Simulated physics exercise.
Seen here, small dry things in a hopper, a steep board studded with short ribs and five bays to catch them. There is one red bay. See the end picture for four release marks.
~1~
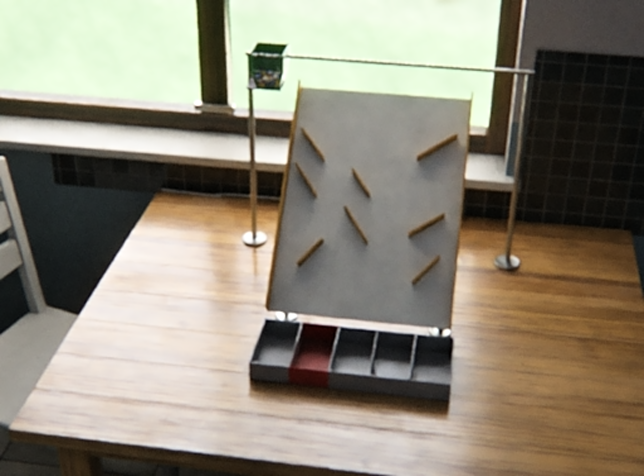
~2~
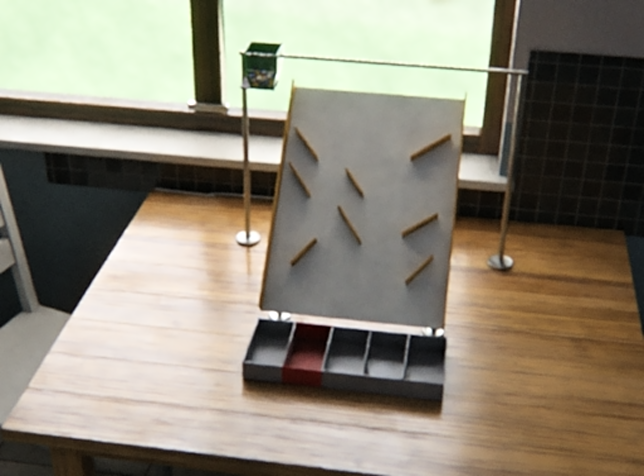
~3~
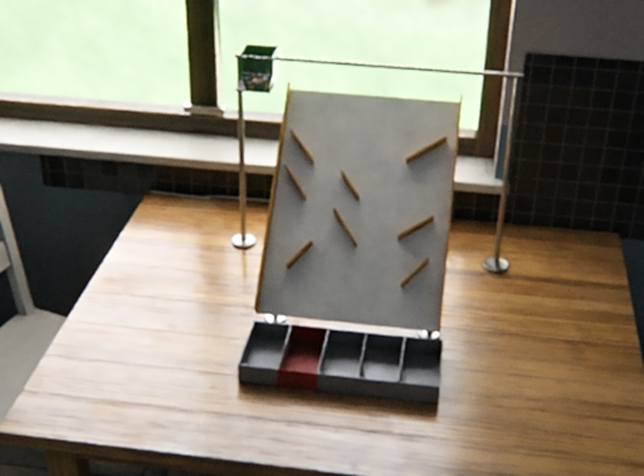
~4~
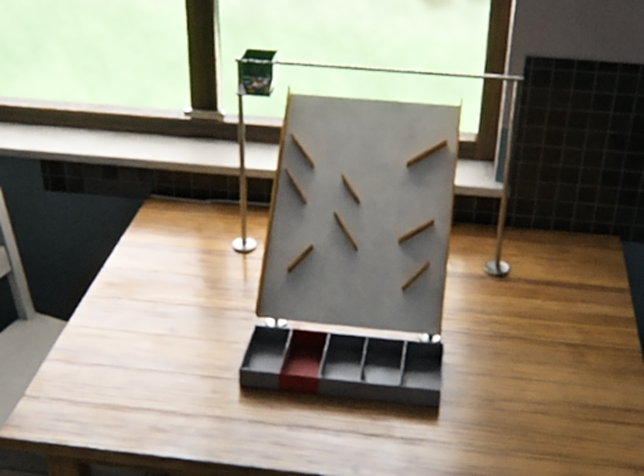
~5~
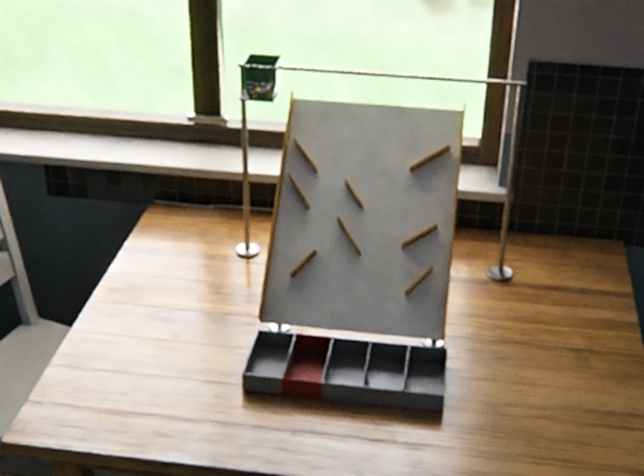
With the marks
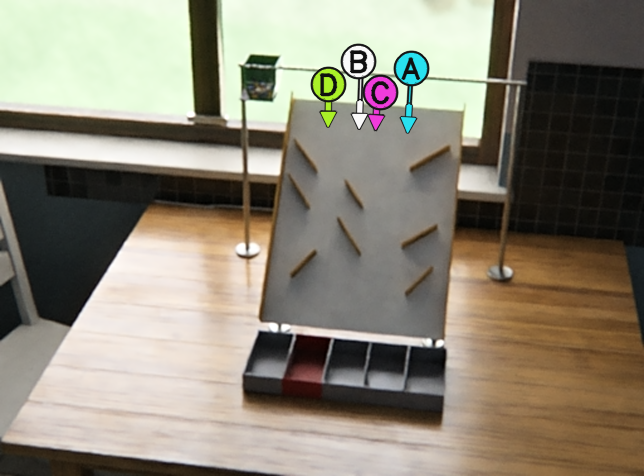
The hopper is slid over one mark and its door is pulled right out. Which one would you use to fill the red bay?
Take D.
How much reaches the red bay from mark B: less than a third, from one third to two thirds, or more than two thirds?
Mark B gives less than a third.
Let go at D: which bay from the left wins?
The second.
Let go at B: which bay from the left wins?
It is the fourth one.
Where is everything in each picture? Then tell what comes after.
Hopper near (271, 78), jelly beans, door shut, in the first picture.
Ribs (295, 127) to (317, 157), (411, 157) to (451, 134), (289, 162) to (309, 193), in the second picture.
Ribs (342, 171) to (358, 196), (334, 208) to (356, 243), (398, 236) to (434, 216), in the third picture.
Ribs (287, 269) to (312, 244), (402, 288) to (429, 261), in the fourth picture.
Red bay near (302, 387), number 2 of 5 from the left, in the fifth picture.
On the marked copy, mark A meets the board at (407, 127); mark B meets the board at (359, 123); mark C meets the board at (375, 124); mark D meets the board at (328, 121).
With A, only a few in the red bay, the bulk in other bays, a small share held on the board, only a few outside the box.
With B, a small share in the red bay, the bulk in other bays, a small share outside the box.
With C, a small share in the red bay, the bulk in other bays, only a few outside the box.
With D, close to half in the red bay, close to half in other bays, only a few held on the board, only a few outside the box.
